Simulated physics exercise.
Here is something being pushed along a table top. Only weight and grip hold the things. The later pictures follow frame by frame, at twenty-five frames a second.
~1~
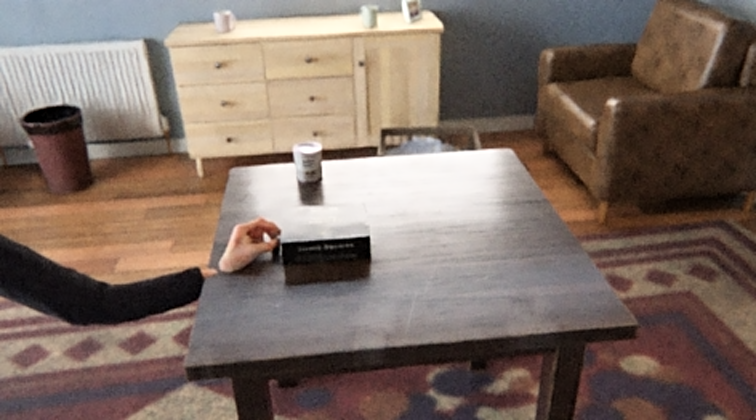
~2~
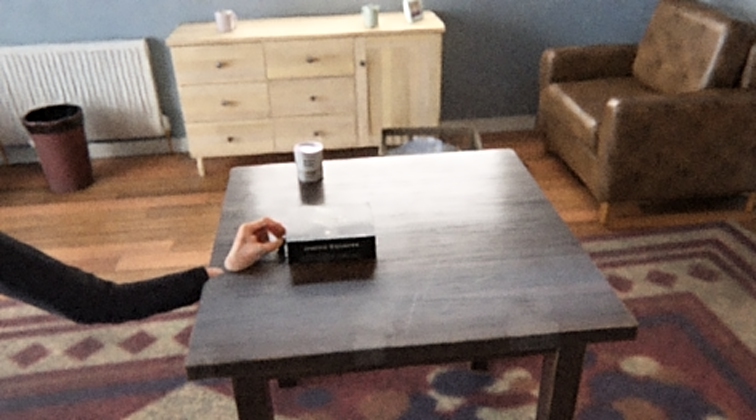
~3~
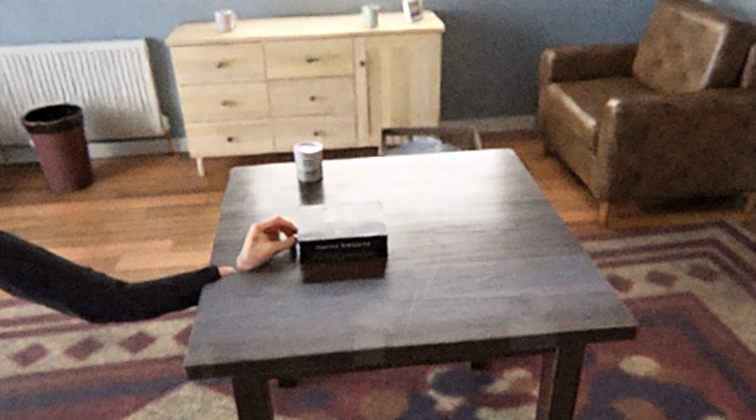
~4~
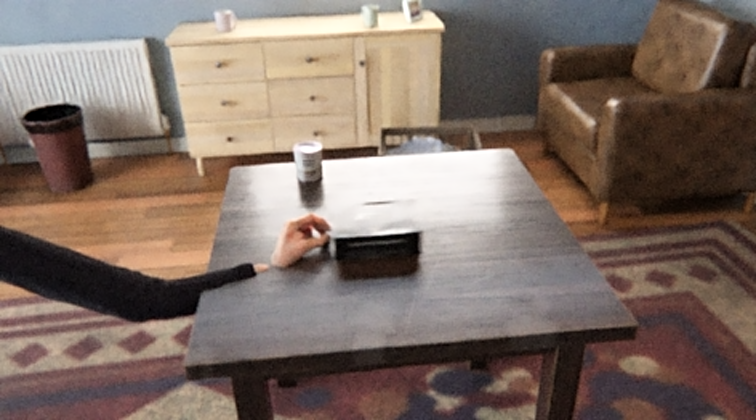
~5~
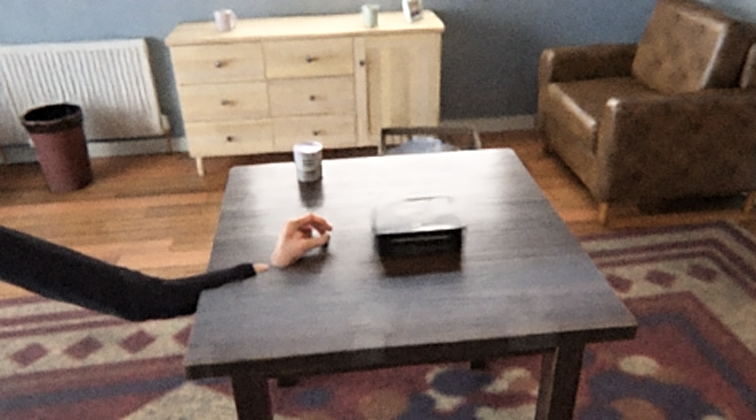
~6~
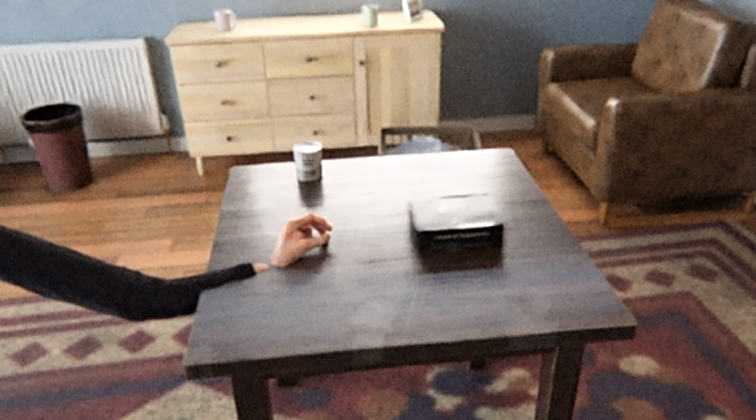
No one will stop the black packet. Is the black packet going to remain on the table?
The black packet drops to the floor.
Then, 0.30 s after the last picture, black packet now off the table.
Then, 0.50 s after the last picture, things are still on the move.
By the end, off the table, black packet.
